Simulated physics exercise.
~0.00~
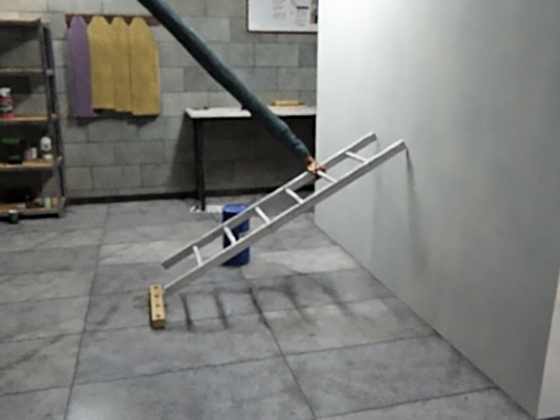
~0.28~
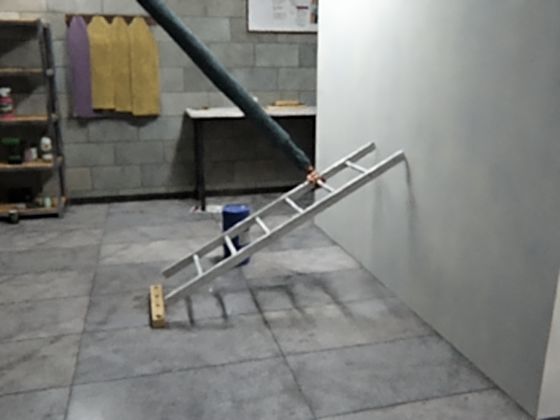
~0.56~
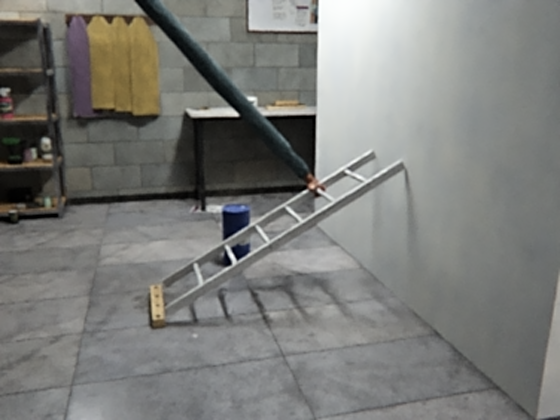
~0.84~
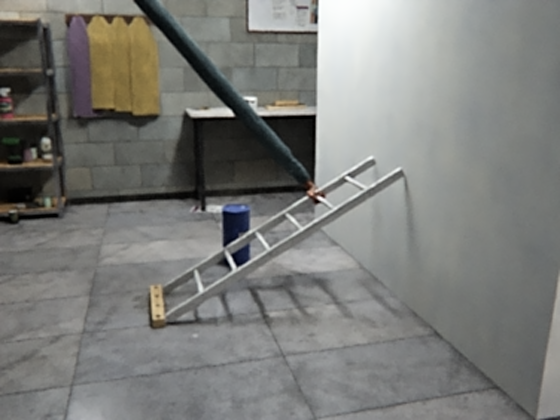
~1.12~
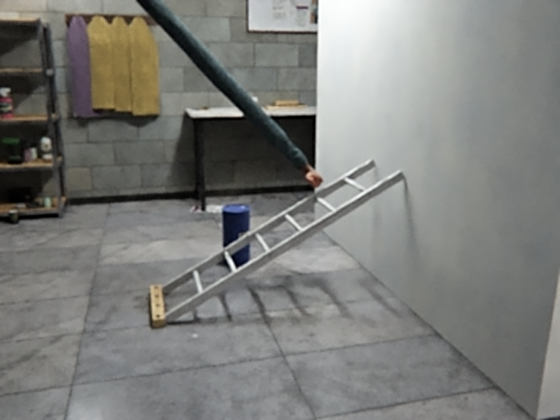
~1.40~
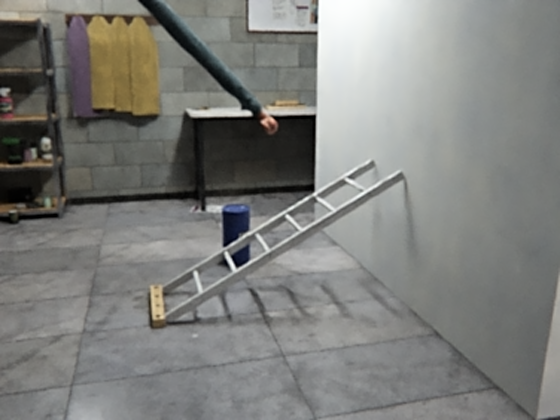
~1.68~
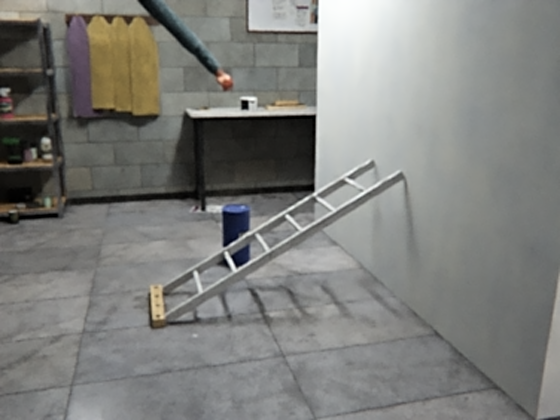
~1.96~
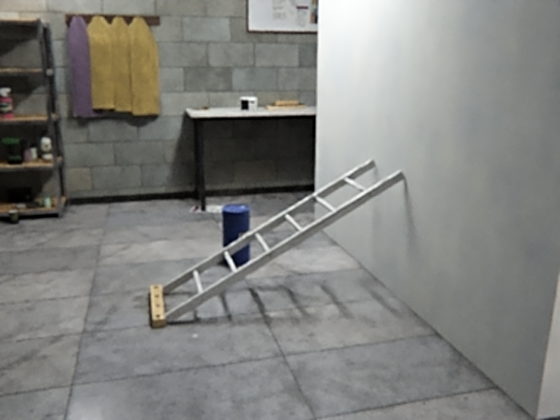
In a workshop-like room with a grey tiled floor and block walls, a white, ladder-like gate slants up to the right, its foot by a wooden batten on the floor. An arm in a dark green sleeve reaches in from the upper left, holding the gate near its upper end. The hand lowers the far side of the gate a little toward the pale wall on the right. The fingers then let go, and the arm draws back up and out of view. The gate stays leaning against the wall, with the batten and blue canister unmoved.
